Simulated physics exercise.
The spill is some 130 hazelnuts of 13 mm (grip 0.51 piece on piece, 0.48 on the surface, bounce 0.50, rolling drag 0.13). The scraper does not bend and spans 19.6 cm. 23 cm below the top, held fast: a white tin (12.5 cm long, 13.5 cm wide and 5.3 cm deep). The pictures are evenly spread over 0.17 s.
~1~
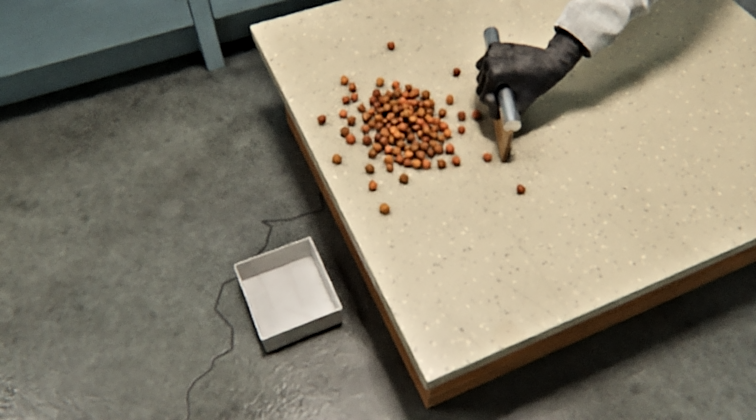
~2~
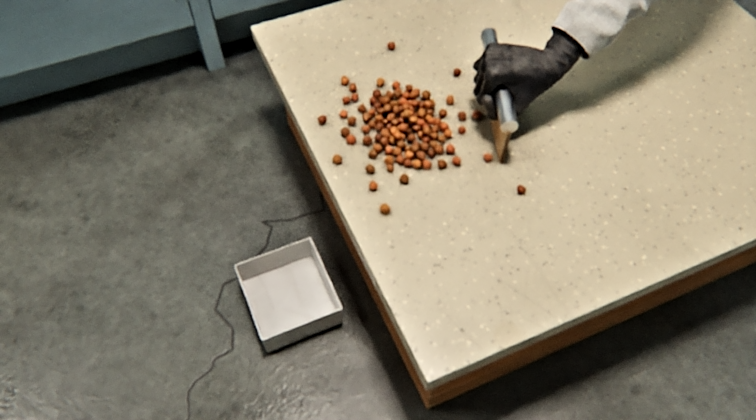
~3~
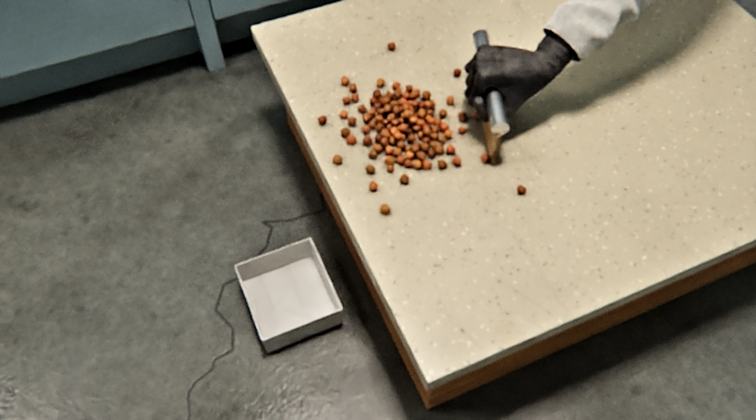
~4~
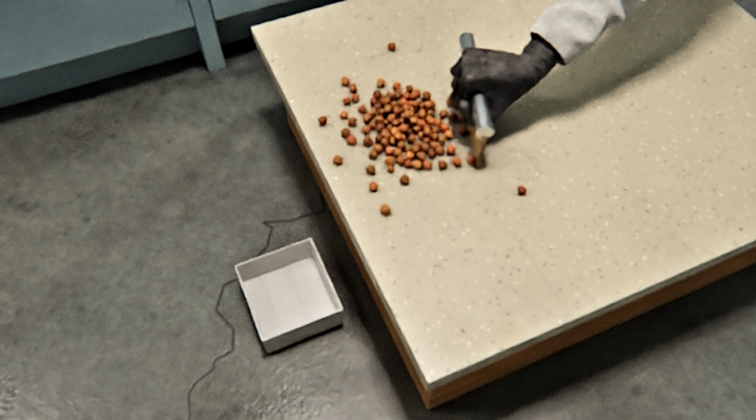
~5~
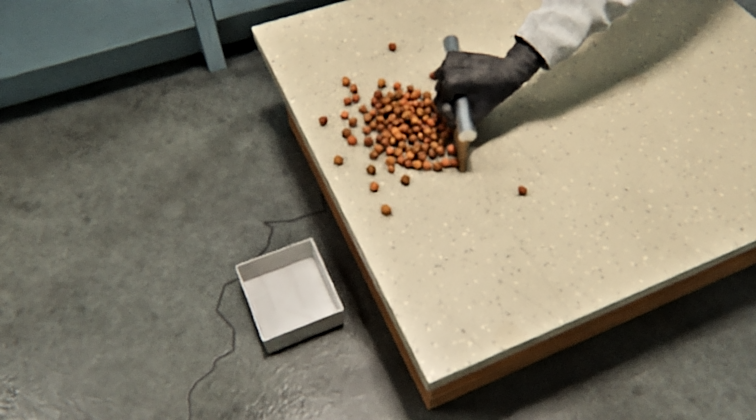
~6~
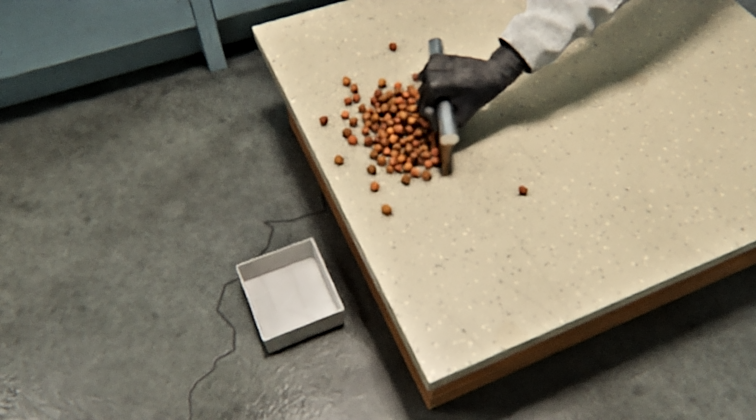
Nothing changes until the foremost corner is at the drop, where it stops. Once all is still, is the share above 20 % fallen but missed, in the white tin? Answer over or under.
Missed: Over, white tin: Under.
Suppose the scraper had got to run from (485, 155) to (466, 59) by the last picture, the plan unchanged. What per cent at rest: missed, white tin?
Missed 5, white tin 20.
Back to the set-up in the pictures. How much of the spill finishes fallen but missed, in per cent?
About 70 per cent.
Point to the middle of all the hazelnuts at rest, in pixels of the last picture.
Around (256, 229).
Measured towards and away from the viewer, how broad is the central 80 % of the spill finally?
About 32 cm.
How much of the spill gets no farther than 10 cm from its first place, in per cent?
Some 5 per cent.
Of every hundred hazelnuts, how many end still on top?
Some 15 per cent.
Then, 0.17 s after the last picture, scraper 21 cm from its start, spill 22 cm wide; still on top 100 %.
Then, 0.33 s after the last picture, scraper 24 cm from its start, spill 28 cm wide; off the edge, not caught 55 %, still on top 40 %.
Then, 0.45 s after the last picture, scraper 24 cm from its start, spill 30 cm wide; white tin 15 %, off the edge, not caught 65 %, still on top 20 %.
In the end, white tin 15 %, fallen but missed 70 %, still on top 15 %.
